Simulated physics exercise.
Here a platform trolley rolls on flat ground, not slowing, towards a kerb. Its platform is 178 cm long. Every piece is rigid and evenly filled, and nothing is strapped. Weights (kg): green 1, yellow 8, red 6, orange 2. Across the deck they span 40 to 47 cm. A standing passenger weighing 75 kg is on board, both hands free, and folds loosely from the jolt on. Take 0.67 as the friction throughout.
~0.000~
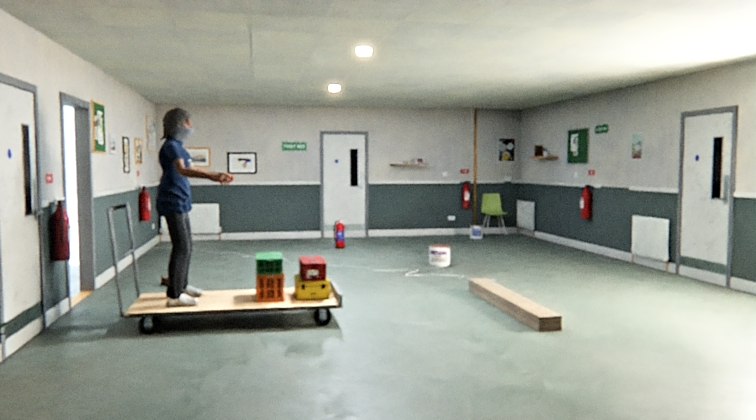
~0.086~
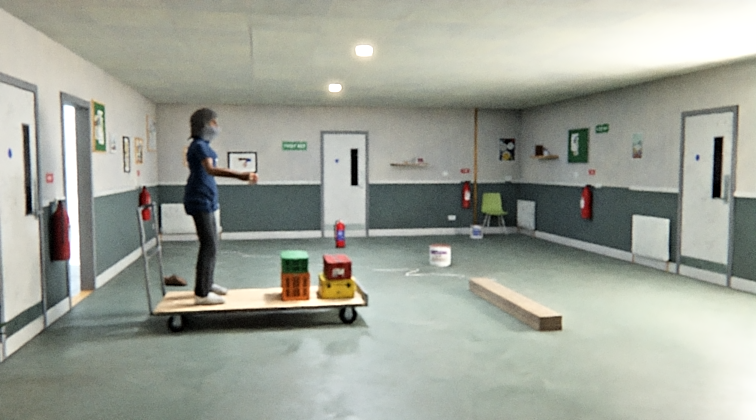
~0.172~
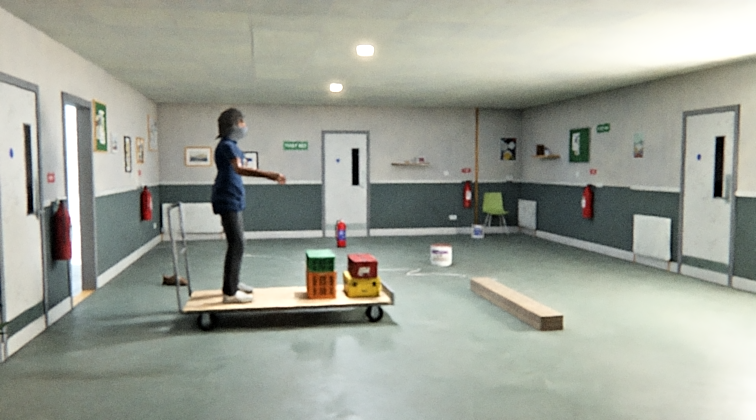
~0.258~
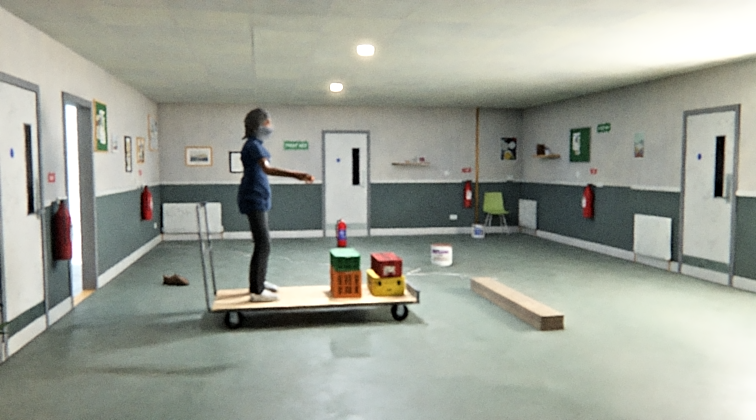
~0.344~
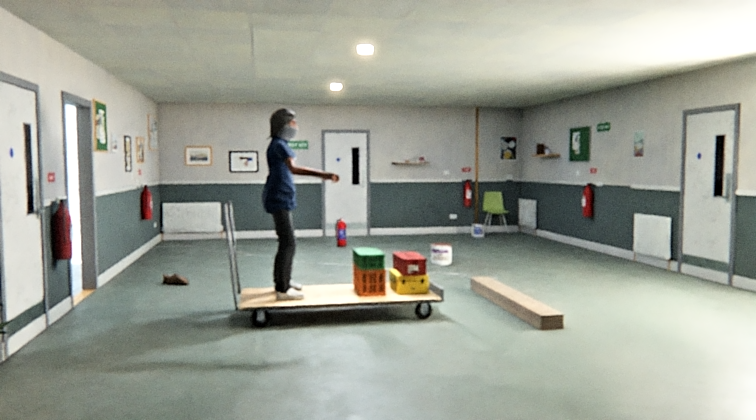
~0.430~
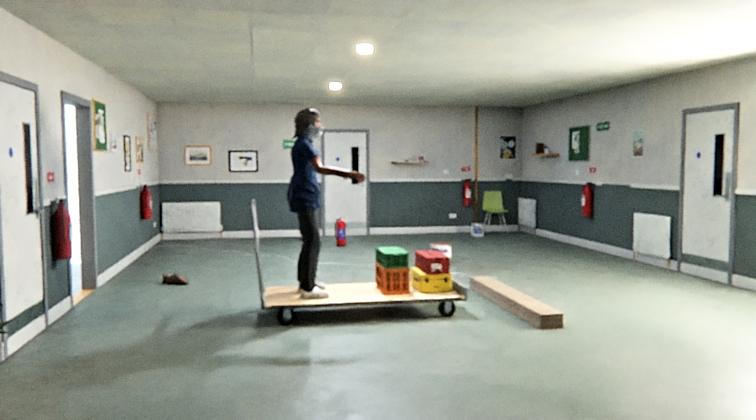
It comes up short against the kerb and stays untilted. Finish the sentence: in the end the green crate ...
In the end the green crate has left the deck.
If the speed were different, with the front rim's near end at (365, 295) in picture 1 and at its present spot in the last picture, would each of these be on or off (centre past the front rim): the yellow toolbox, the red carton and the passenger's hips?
Then yellow still riding, red dropped, hips still riding.
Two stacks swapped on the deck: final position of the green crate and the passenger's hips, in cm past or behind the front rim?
Outcome - green: 100 cm past rim; hips: 50 cm behind rim.
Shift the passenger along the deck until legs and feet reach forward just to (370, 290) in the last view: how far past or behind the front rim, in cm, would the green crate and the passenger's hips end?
You'd find the green one 20 cm past and the hips 80 cm past the front rim.
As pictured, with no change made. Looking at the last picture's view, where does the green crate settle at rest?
Around (536, 298).
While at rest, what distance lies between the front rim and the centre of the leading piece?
60 cm past the rim.
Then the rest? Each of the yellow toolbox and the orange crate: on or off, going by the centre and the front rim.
Result - yellow: Stays; orange: Stays.
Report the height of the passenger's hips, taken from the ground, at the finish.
Roughly 60 cm.
The wheels strike at 0.64 s.
After 1.19 s the green crate is 22 cm past the rim, tilted 30°, near (530, 277) in the last picture's view.
After 1.64 s the green crate is 28 cm past the rim, tilted 0°, near (536, 298) in the last picture's view.
Final state at 3.0 s, past the rim, green crate and red carton; behind it, yellow toolbox, orange crate and the passenger's hips.
